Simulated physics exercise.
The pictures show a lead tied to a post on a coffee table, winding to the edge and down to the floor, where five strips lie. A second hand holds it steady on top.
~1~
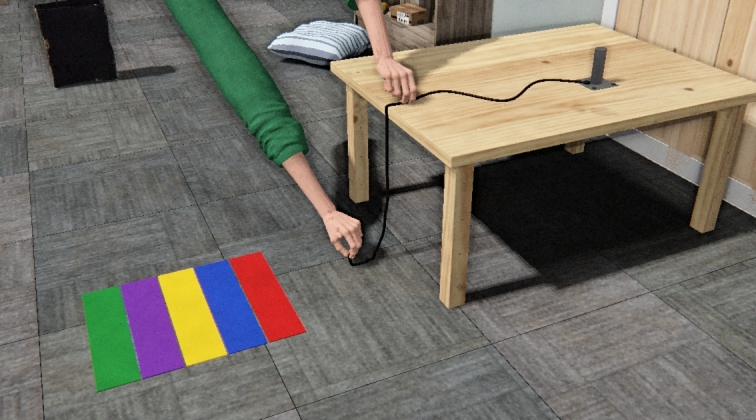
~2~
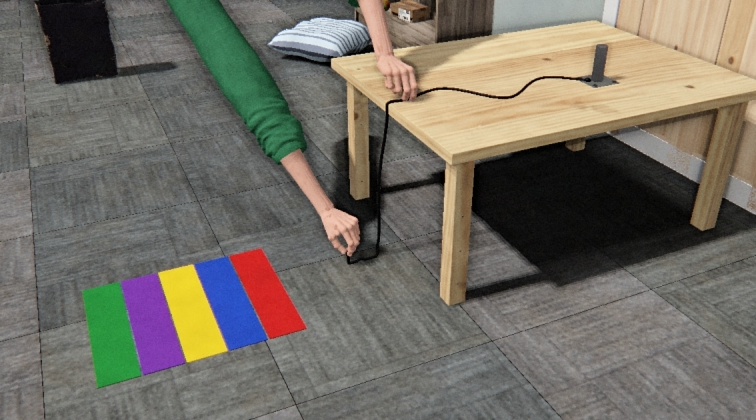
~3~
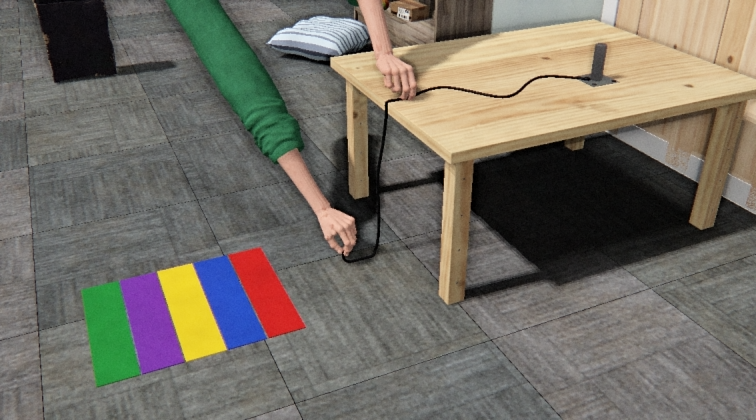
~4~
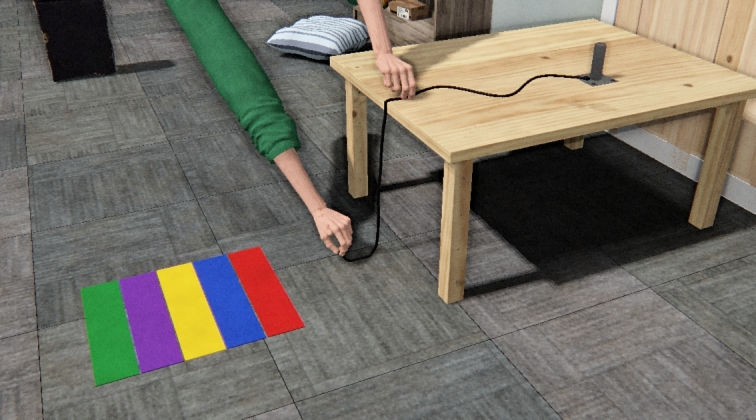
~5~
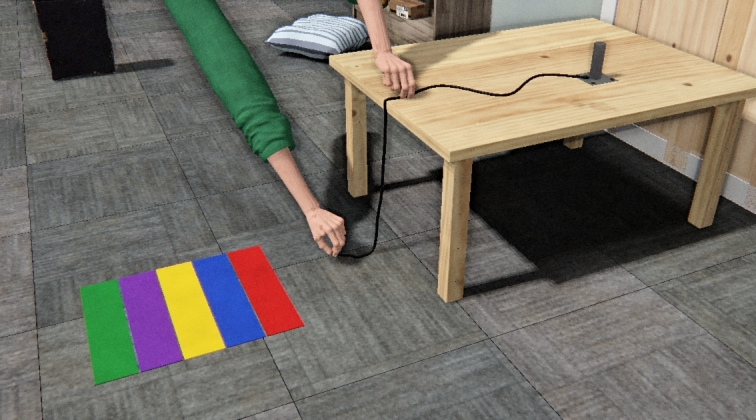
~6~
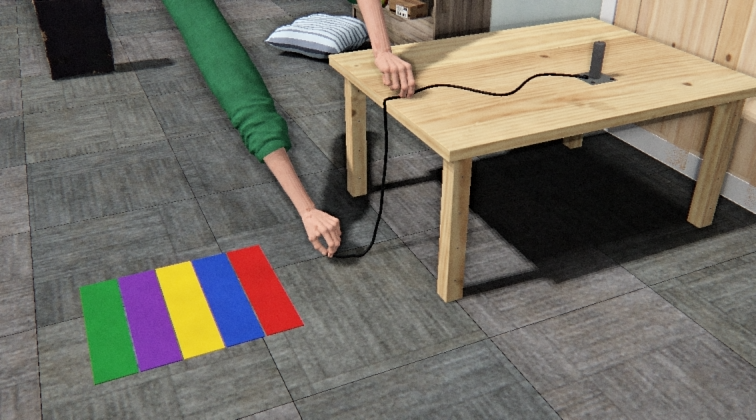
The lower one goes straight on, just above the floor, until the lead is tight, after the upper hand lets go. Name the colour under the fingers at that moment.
Yellow.
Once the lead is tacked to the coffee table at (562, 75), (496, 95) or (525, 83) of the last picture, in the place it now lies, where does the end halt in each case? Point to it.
Result per try (px, approx.): (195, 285); (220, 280); (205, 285).
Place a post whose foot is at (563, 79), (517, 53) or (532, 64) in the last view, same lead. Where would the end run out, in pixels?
Try by try, about (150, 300), (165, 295) and (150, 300).
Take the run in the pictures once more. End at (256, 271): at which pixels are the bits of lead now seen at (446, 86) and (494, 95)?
They sit at (419, 97) and (467, 91), in that order.
Soon after, end near (256, 271); over red.
After that, end near (214, 282); over blue.
At the stop, end near (188, 289); over yellow. It gets as far as the yellow strip.
